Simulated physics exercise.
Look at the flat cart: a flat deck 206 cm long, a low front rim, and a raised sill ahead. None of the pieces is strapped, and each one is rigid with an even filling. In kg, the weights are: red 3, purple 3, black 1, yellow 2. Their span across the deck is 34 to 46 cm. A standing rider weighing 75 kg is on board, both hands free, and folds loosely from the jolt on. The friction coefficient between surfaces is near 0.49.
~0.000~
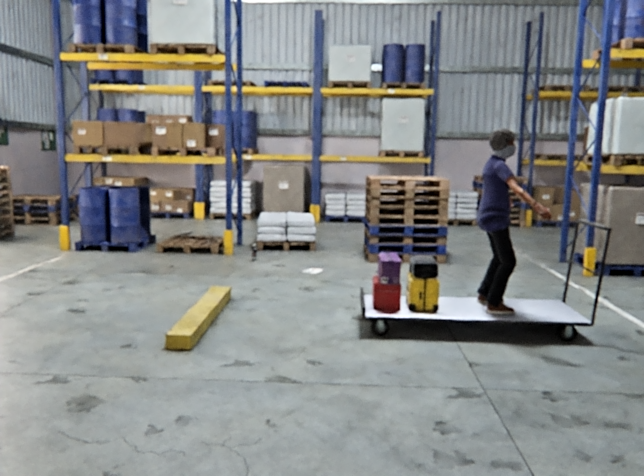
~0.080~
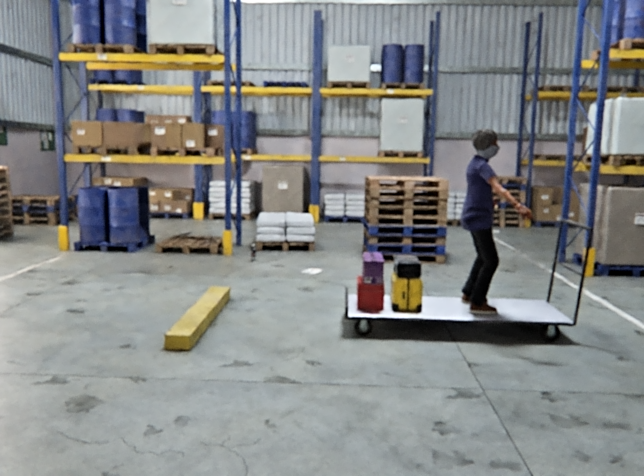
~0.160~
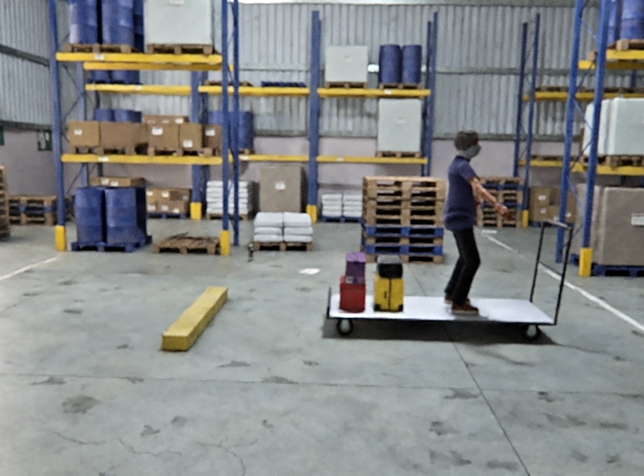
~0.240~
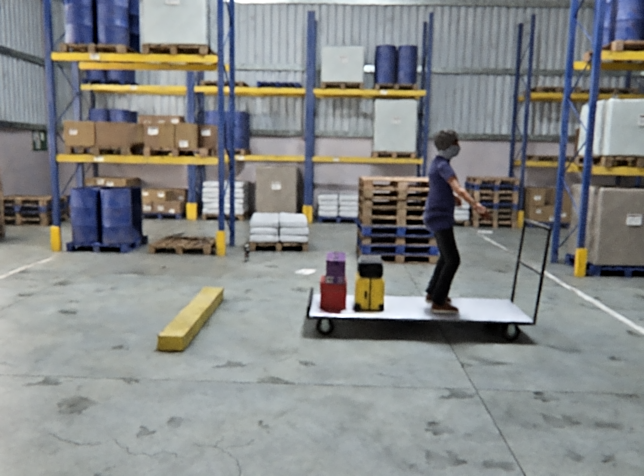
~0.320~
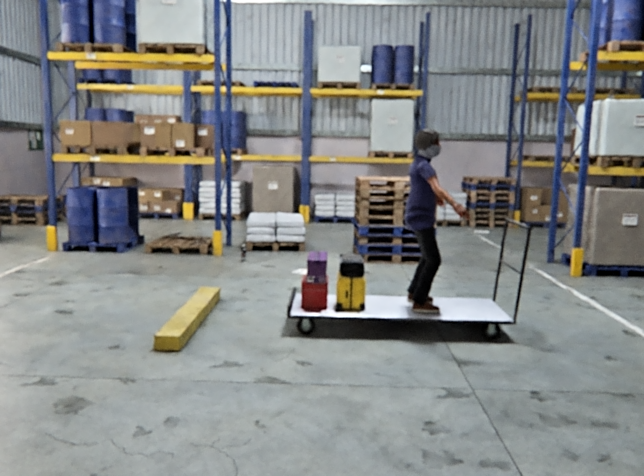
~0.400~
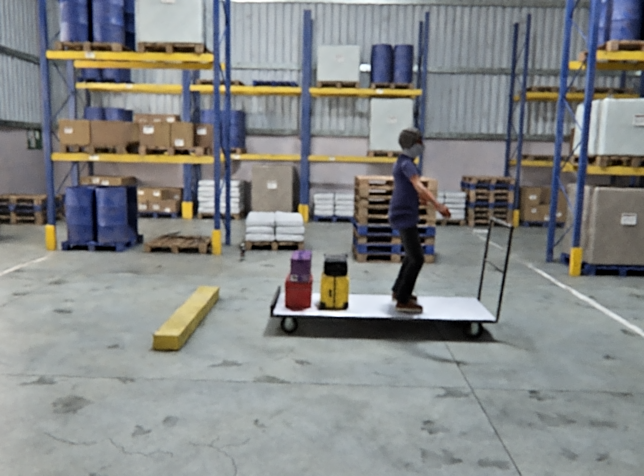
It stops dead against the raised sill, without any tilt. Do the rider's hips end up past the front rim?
It never passes the edge.
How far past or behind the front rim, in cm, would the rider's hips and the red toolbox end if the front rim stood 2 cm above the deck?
Rest positions from the front rim: Hips 30 cm behind; red 20 cm behind.
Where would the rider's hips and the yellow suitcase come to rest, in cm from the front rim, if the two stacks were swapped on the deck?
After the swap: Hips 60 cm behind; yellow 10 cm behind.
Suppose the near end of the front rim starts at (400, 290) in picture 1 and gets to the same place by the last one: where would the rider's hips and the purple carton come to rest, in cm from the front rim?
The hips would end up 50 cm past the front rim, and the purple one 250 cm past it.
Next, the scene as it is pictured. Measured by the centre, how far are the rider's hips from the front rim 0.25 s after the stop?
Behind the rim by about 75 cm.
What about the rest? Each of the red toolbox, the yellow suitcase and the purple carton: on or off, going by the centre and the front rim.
By the last picture you'd see red retained, yellow retained and purple shed.
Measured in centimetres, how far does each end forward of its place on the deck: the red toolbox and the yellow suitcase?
The red one ends about 10 cm forward, the yellow one about 15 cm.
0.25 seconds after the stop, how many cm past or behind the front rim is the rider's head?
80 cm behind the rim.
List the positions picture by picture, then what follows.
In the first picture, hips (493, 217), yellow suitcase (422, 291), rim corner (364, 316); 0 cm covered, 156 to go.
In the second picture, hips (477, 217), yellow suitcase (406, 291), rim corner (347, 315); 15 cm covered, 141 to go.
In the third picture, hips (459, 217), yellow suitcase (388, 291), rim corner (328, 315); 30 cm covered, 126 to go.
In the fourth picture, hips (439, 217), yellow suitcase (369, 290), rim corner (308, 315); 45 cm covered, 111 to go.
In the fifth picture, hips (420, 216), yellow suitcase (351, 290), rim corner (289, 314); 60 cm covered, 96 to go.
In the sixth picture, hips (403, 215), yellow suitcase (335, 289), rim corner (271, 313); 75 cm covered, 81 to go. Speed about 1.9 m/s.
After 0.83 s the deck stops.
After 1.38 s the rider's hips are 40 cm behind the rim, near (234, 257) in the last picture's view.
After 1.83 s the rider's hips are 31 cm behind the rim, near (225, 258) in the last picture's view.
Final state at 2.9 s, past the rim, purple carton and black suitcase; behind it, red toolbox, yellow suitcase and the rider's hips.
